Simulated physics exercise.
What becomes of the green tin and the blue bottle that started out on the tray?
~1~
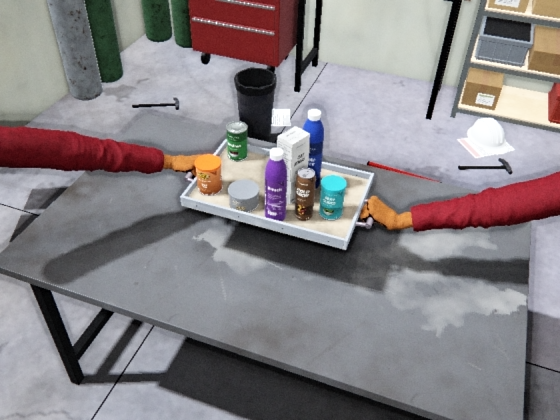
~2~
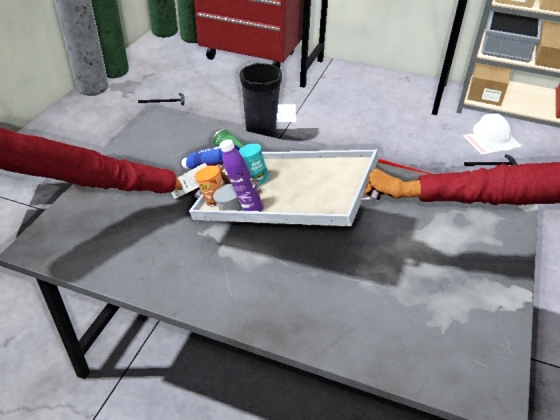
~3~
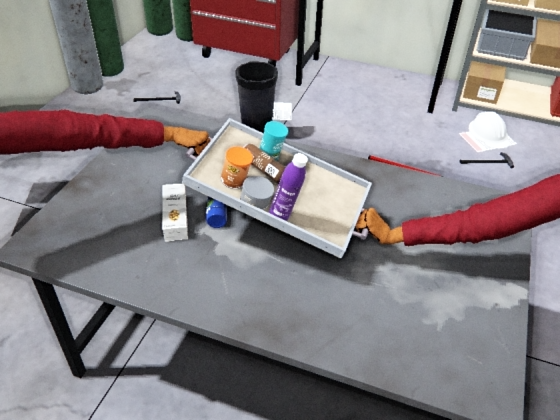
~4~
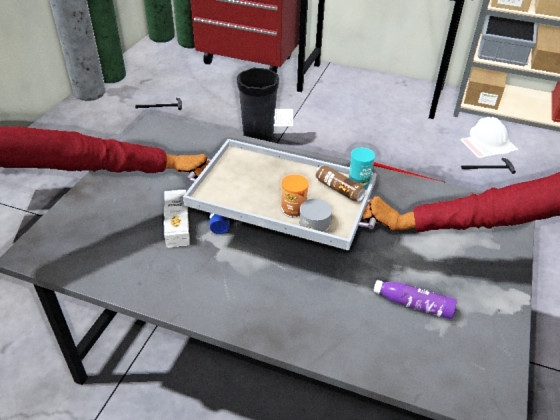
Neither keeps its place on the tray. The blue bottle ends up lying on the table near the tray's left end, and the green tin is no longer on the tray.
